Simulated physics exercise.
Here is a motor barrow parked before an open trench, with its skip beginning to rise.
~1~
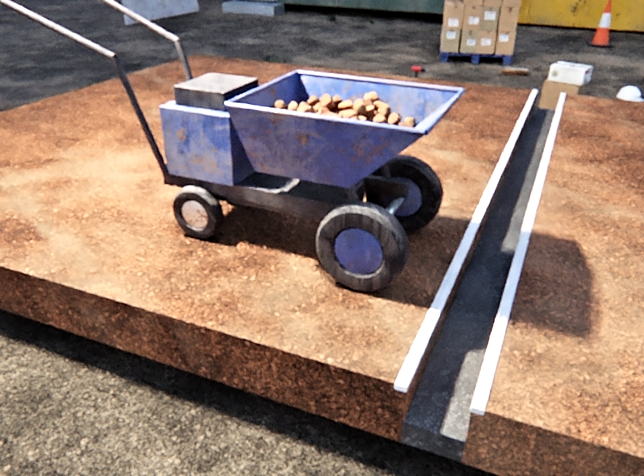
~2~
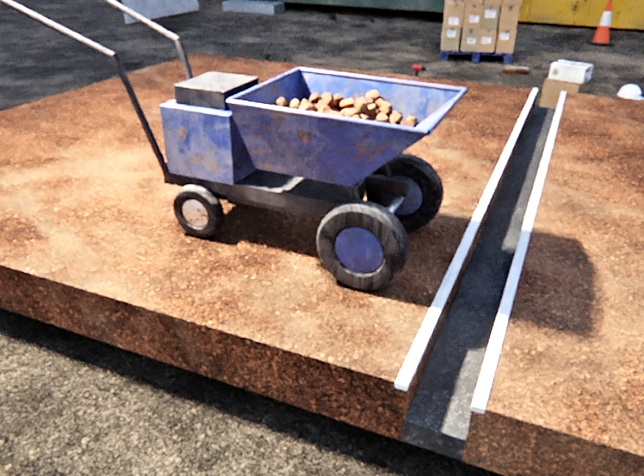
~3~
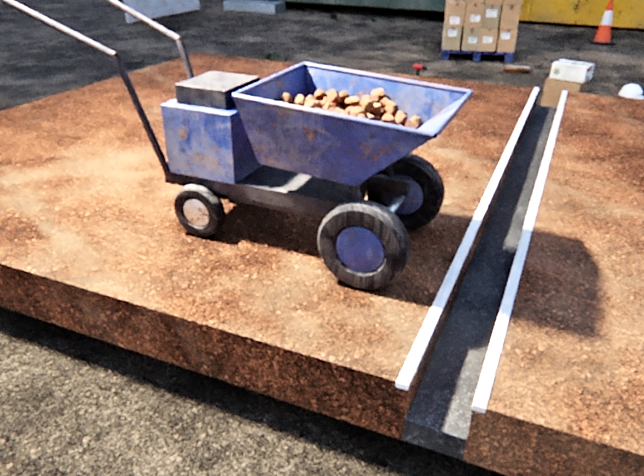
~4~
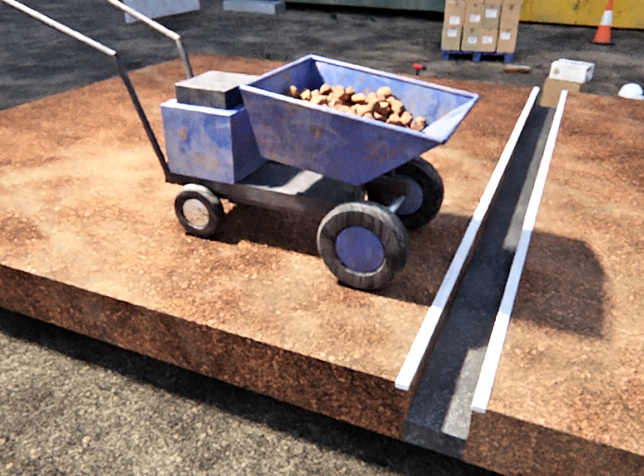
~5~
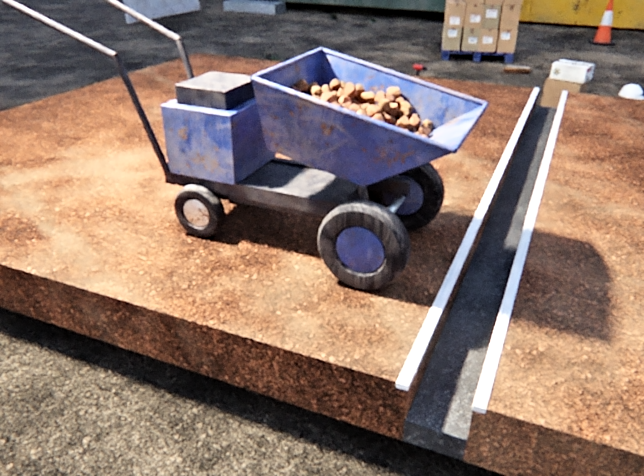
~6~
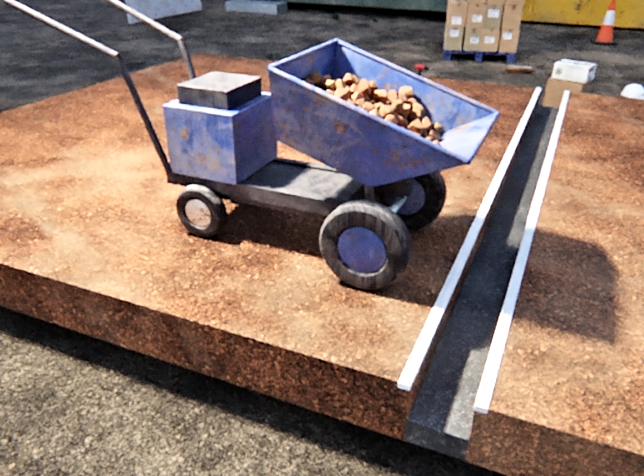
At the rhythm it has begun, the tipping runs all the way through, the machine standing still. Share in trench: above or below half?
Not the bulk.
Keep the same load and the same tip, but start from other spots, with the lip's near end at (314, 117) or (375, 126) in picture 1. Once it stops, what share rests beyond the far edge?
First try: Some 0 %; second try: 30 %.
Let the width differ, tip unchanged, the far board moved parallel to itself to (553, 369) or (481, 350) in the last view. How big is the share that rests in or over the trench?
Result, try 1: 70 in a hundred; try 2: 0 in a hundred.
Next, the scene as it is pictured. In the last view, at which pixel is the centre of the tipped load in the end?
About (567, 286).
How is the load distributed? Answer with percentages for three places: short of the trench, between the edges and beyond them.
Approximate split: Short 0 percent, between 0 percent, beyond 85 percent.
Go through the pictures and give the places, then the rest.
In the first picture, lip of the skip (425, 133), level; top of the load (324, 119), clay clods; first edge of the trench (423, 337); far edge (492, 356), the trench under half as wide as the skip, and about half as deep as wide.
In the second picture, lip of the skip (427, 133), level; top of the load (325, 116).
In the third picture, lip of the skip (434, 136), tipped barely; top of the load (330, 109).
In the fourth picture, lip of the skip (443, 142), tipped a little; top of the load (336, 105).
In the fifth picture, lip of the skip (454, 151), tipped a little; top of the load (331, 99).
In the sixth picture, lip of the skip (468, 162), tipped clearly; top of the load (330, 87); first edge of the trench (426, 336); far edge (496, 354).
Just after the last frame, skip tipped steeply; every one in the skip.
A moment on, skip tipped steeply; the larger part in the skip; roughly a quarter beyond it; just a few falling.
Further on, skip tipped right over; about a tenth in the skip; just a few in or heaped over the trench; the larger part beyond it.
When it is over, skip tipped right over; about a tenth in the skip; just a few in or heaped over the trench; the larger part beyond it.
